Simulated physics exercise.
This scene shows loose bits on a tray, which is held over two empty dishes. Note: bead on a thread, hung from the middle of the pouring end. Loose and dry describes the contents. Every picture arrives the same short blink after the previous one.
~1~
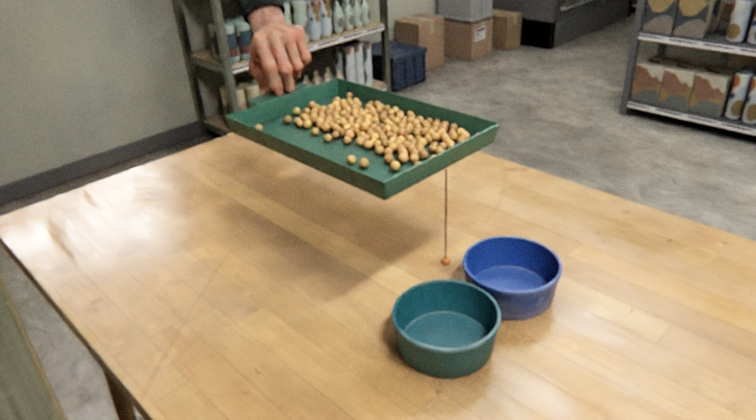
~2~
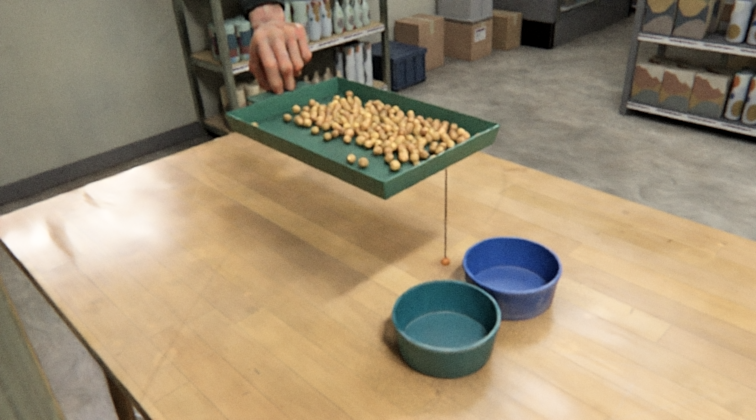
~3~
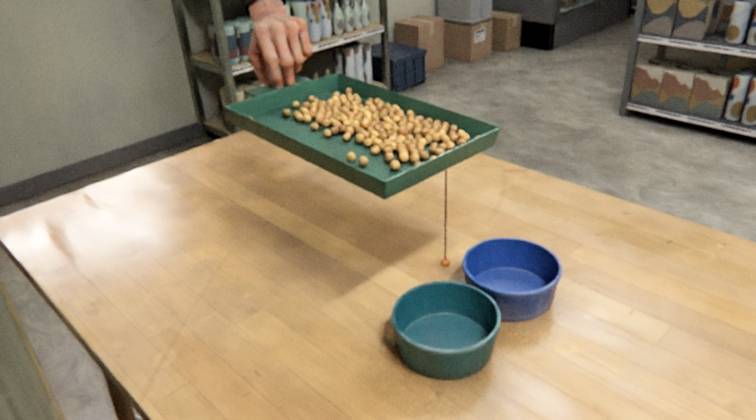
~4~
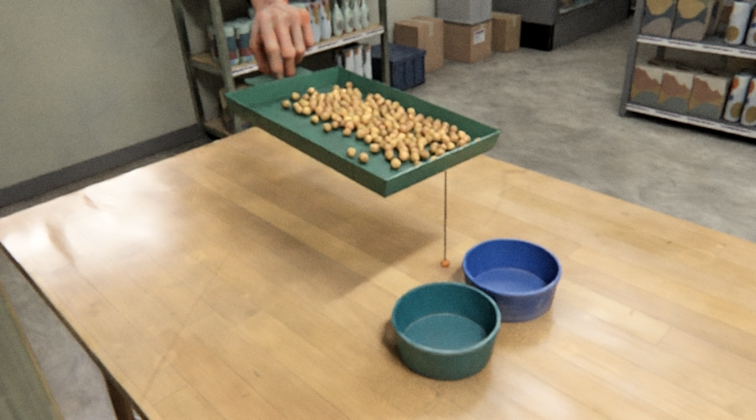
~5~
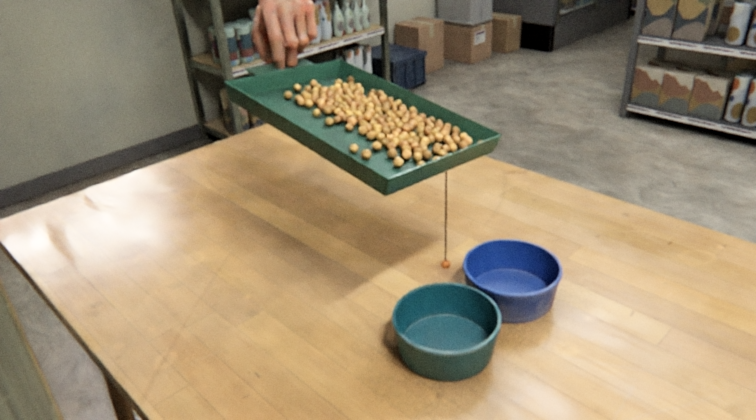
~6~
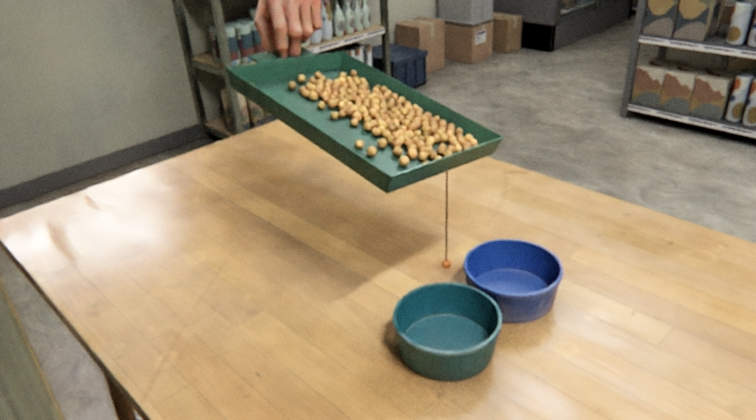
Green tray of small round wooden beads tilting slowly in a hand above a teal dish and a blue dish on a table.
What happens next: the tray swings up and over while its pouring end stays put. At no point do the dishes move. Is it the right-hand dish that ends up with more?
More will pour into the dish on the right side.
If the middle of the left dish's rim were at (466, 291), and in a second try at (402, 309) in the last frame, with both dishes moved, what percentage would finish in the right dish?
In the first position around 90 percent, in the second around 50 percent.
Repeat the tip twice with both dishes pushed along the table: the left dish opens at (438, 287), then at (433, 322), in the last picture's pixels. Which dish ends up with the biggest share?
Try 1 - the dish at right, try 2 - the dish at right.
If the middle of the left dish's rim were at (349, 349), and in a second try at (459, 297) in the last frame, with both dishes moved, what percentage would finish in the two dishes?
First placement near 0 percent, second near 90 percent.
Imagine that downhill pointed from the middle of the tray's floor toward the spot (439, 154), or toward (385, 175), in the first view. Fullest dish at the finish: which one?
The rightmost dish; the leftmost dish.
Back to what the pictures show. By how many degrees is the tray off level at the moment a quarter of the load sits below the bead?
Somewhere around 80 degrees.
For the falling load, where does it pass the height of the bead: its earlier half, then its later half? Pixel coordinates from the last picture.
About (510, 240), and after that about (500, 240).
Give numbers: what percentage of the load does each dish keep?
So the left dish keeps 0 per cent, and the right one keeps 70 per cent.
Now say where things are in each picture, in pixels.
The first frame shows corners of the pouring end at (384, 179) and (494, 124), level; middle of the load at (374, 128), round wooden beads; left dish at (488, 350); right dish at (552, 294); bead on its thread at (446, 261).
The second frame shows corners of the pouring end at (384, 179) and (494, 125), level; middle of the load at (374, 127).
The third frame shows corners of the pouring end at (385, 178) and (495, 127), tipped barely, lowest at the right corner; middle of the load at (374, 125).
The fourth frame shows corners of the pouring end at (386, 177) and (495, 130), tipped a little, lowest at the right corner; middle of the load at (374, 122).
The fifth frame shows corners of the pouring end at (388, 175) and (496, 134), tipped a little, lowest at the right corner; middle of the load at (376, 118).
The sixth frame shows corners of the pouring end at (391, 173) and (498, 136), tipped a little, lowest at the right corner; middle of the load at (381, 114), about half on the move; left dish at (489, 353); right dish at (553, 297).
Soon after the last picture, tray tipped steeply; all on the tray.
A little later, tray tipped right over; a small part on the tray; about two thirds in the right dish; about a quarter outside both; a small part in the air.
Later still, tray tipped past a quarter turn; about two thirds in the right dish; about a quarter outside both.
By the end, tray tipped past a quarter turn; none in the left dish; about two thirds in the right dish; about a quarter outside both.
